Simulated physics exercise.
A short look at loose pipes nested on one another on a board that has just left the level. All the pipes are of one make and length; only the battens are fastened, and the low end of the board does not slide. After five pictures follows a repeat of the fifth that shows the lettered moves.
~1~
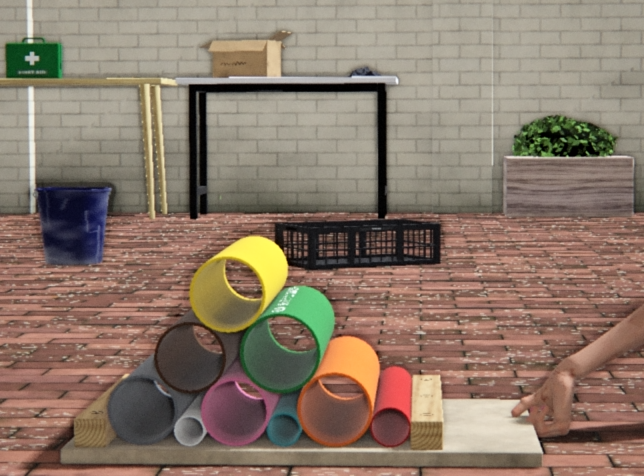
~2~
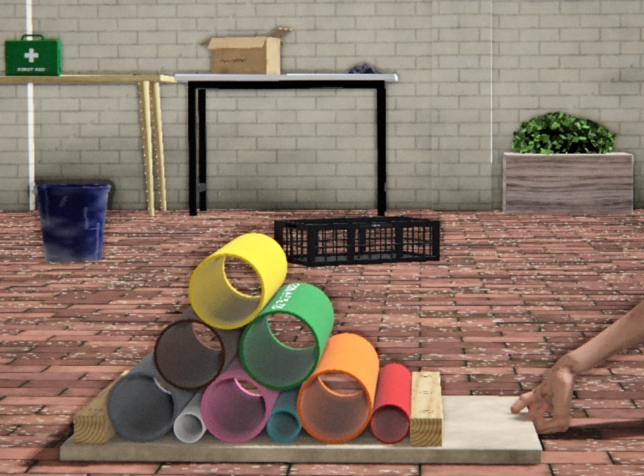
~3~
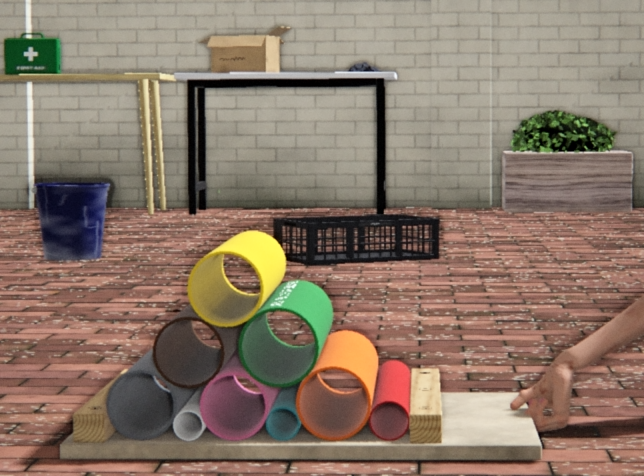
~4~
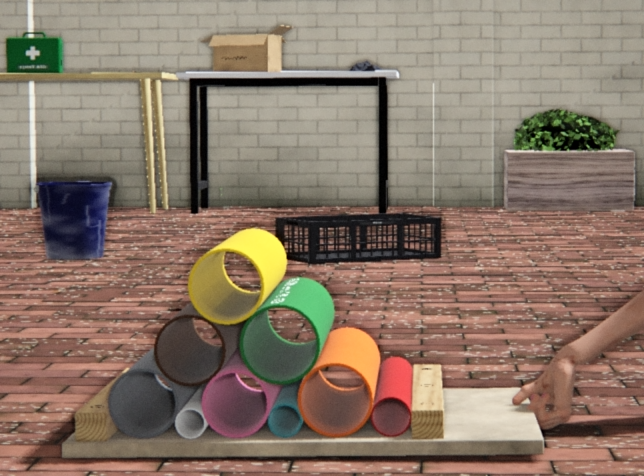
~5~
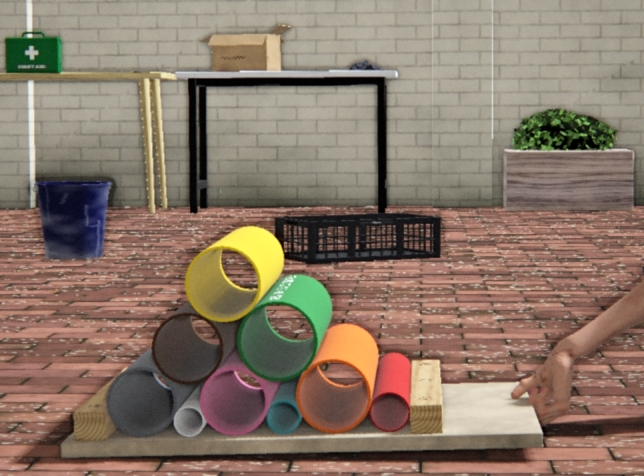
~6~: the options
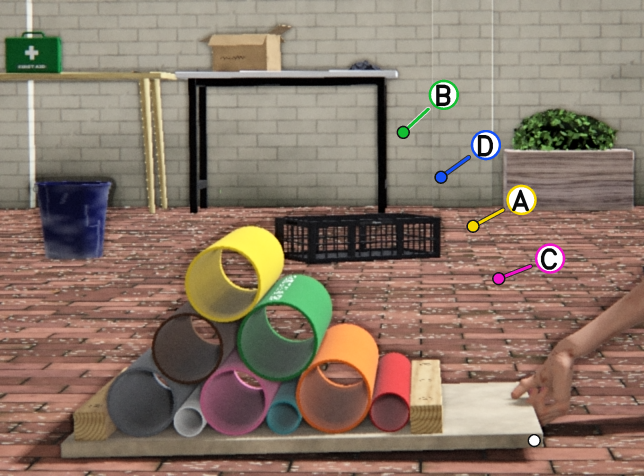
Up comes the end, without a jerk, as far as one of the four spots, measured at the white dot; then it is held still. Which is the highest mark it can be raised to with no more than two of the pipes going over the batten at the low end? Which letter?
The last mark within the limit is D.
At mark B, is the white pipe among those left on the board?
Yes.
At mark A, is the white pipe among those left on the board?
Yes.
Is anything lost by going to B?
Yes.
On the marked copy, A at (473, 226); B at (404, 132); C at (499, 278); D at (441, 177); the white dot at (534, 441).
With D. Early on, board at 20°.
Further on, board at 36°.
At the end, board at 36°, one over the low batten (yellow).
As for the rest, A none over the low batten; B three over the low batten (green, brown, yellow); C none over the low batten.
